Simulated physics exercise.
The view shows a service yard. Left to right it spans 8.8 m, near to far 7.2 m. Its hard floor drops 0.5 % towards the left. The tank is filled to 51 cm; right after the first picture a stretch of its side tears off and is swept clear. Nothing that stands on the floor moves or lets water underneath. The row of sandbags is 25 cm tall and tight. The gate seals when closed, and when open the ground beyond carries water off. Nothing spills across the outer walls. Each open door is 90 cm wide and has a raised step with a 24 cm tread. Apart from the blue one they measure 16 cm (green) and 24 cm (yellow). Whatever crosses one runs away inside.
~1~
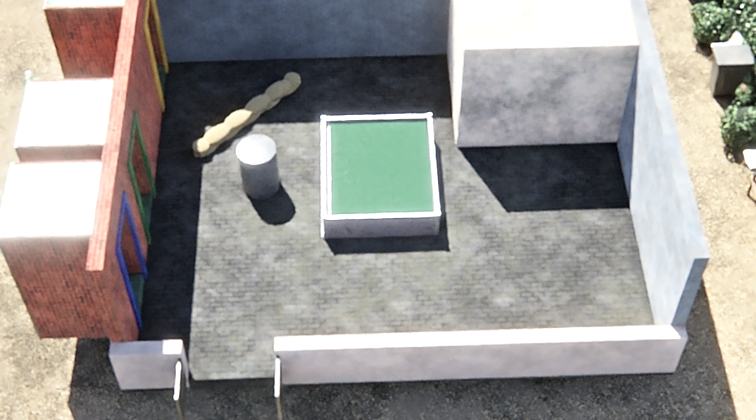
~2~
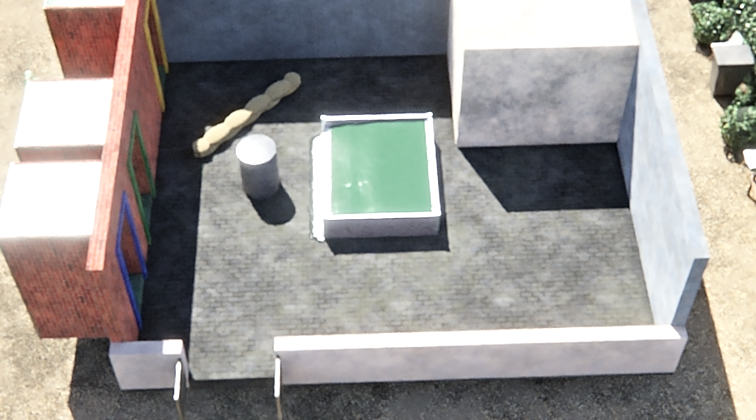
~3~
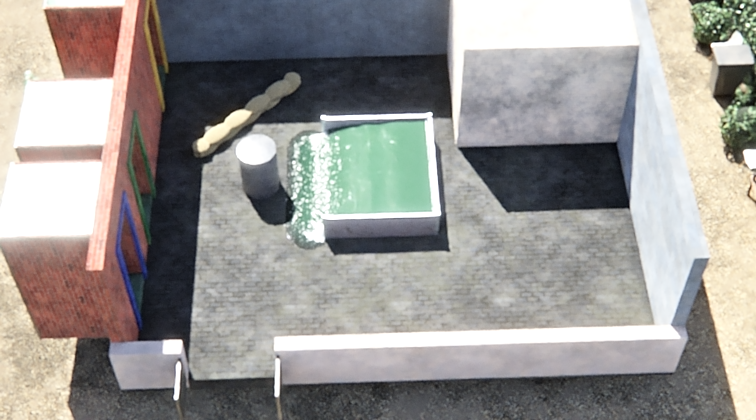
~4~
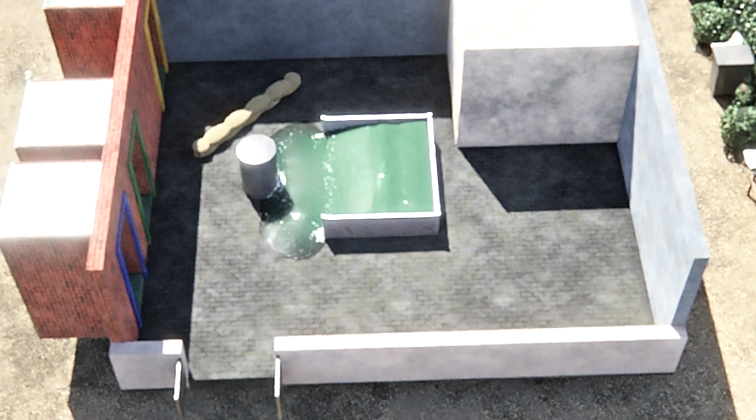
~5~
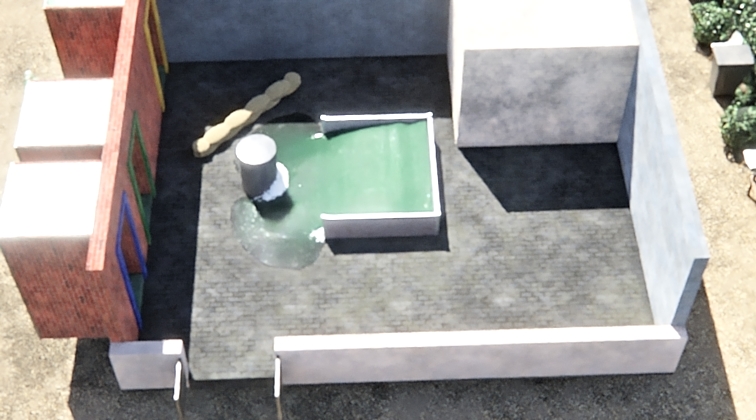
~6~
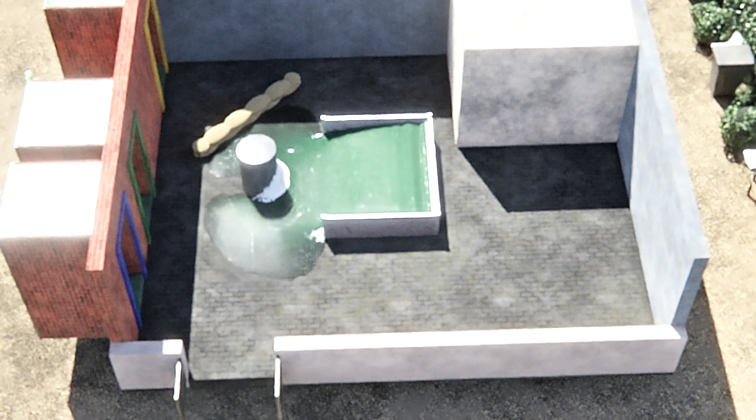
A square, white-walled tank of green water stands near the middle of a grey paved yard, seen from high above. To its left are a pale grey cylinder, a long tan twisted object and a red brick wall with blue, green and yellow door surrounds, while a large pale block stands behind to the right. The tank's left side opens and foaming water pours out leftward, surrounds the cylinder and spreads across the paving, while the camera stays still.
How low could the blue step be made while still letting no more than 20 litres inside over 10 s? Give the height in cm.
About 14.5 cm.
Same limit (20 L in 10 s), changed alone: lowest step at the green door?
Roughly 18 cm at green.
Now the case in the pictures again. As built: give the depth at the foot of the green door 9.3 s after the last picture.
About 5.5 cm.
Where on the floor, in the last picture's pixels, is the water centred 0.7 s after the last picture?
Near (323, 188).
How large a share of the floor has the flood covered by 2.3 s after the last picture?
About 35 per cent.
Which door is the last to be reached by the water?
It is the yellow one.
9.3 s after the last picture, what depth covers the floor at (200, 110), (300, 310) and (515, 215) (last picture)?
In that order: 4, 4 and 1 cm.
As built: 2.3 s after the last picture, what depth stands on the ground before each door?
Depths in cm: Green 21, yellow 1, blue 18.
Then, 0.7 s after the last picture water covers 20 % of the floor, deepest (36 cm) near (290, 188); it has not reached the blue door.
Then, 2.3 s after the last picture water covers 35 % of the floor, deepest (34 cm) near (136, 369); 18 cm at the blue door, 0 litres in over its 20 cm step.
Then, 9.3 s after the last picture water covers 85 % of the floor, deepest (7 cm) near (156, 177); 5 cm at the blue door, 1 litre in over its 20 cm step.
At the blue door as built, the water peaked near 20 cm, 1.5 s after the last picture.
With a step of 12.5 cm, 36 litres would have come in within the 10 s; with 17 cm, 7 litres. So under 20 litres takes about 14.5 cm.
